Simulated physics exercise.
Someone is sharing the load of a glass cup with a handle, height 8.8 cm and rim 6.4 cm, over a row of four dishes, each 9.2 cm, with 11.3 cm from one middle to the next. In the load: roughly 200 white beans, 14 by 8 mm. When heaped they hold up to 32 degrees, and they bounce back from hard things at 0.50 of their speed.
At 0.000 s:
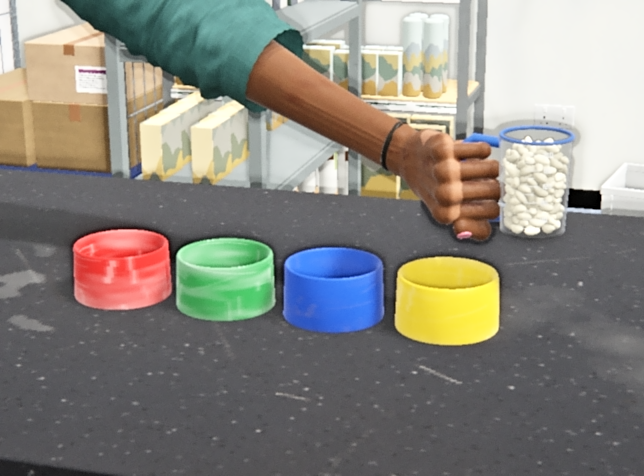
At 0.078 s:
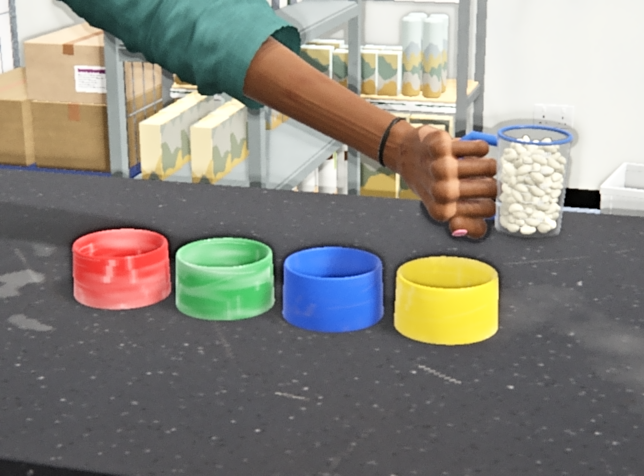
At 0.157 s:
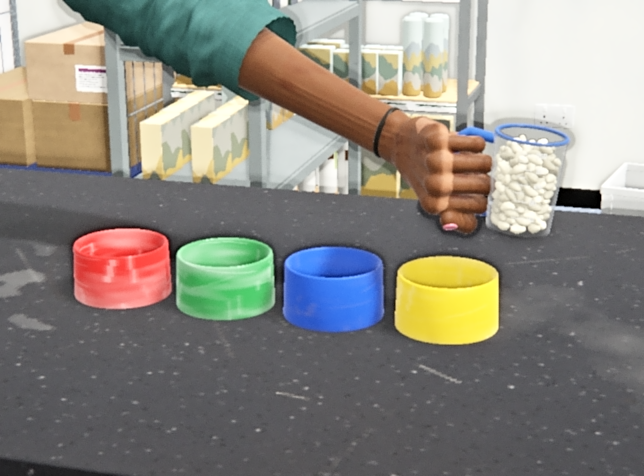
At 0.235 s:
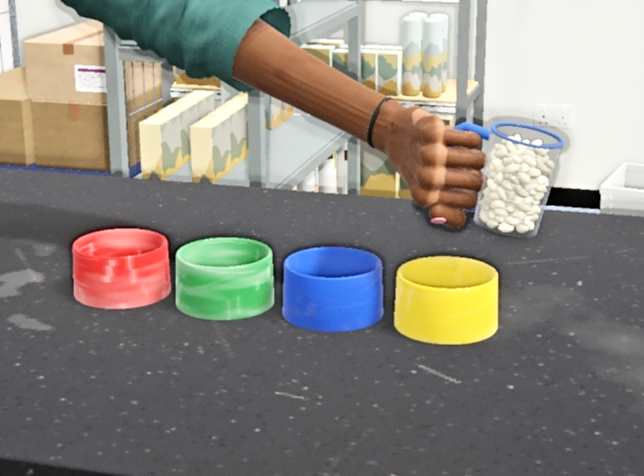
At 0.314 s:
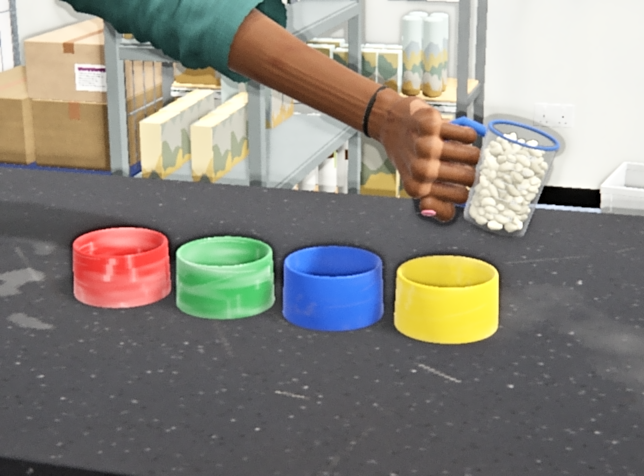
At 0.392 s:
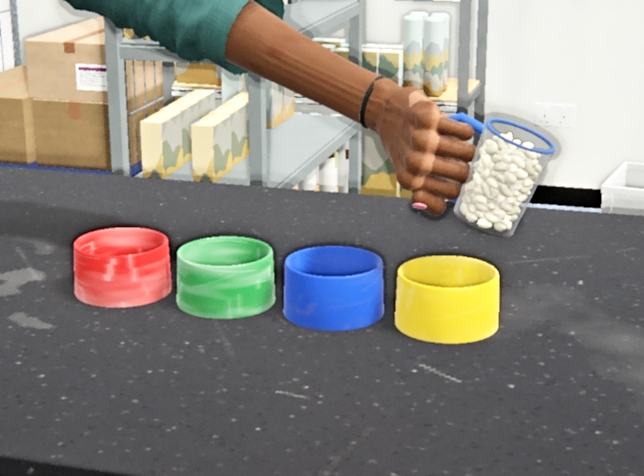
The video shows a hand holding a clear handled cup of white beans behind a row of red, green, blue and yellow dishes on a dark countertop, shifting it slightly left while gradually tilting it.
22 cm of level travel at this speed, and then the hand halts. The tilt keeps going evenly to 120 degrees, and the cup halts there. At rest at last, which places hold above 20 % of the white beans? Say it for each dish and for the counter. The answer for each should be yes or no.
Red dish - no, blue dish - no, green dish - no, yellow dish - yes, counter - yes.
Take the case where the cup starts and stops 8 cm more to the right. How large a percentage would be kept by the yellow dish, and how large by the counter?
Yellow 60, counter 40.
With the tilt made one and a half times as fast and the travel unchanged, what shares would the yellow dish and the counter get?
Result - yellow dish: 100; counter: 0.
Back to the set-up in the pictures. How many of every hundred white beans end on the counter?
Estimate: Near 40 per cent.
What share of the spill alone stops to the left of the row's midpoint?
Roughly 0 per cent.
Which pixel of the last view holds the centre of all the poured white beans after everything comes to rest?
I'd put it at about (417, 311).
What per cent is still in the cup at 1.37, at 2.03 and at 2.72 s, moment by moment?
Series: 100 / 45 / 0 per cent.
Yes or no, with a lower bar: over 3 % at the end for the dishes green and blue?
Green no; blue yes.
After 1.37 s, tilt 80 degrees; cup holds 100 %.
After 2.03 s, tilt 119 degrees; cup holds 45 %, yellow 40 %.
After 2.72 s, tilt 120 degrees; cup holds 0 %, blue 10 %, yellow 50 %.
By 3.7 s all is still; red 0 %, blue 10 %, green 0 %, yellow 50 %, counter 40 %.
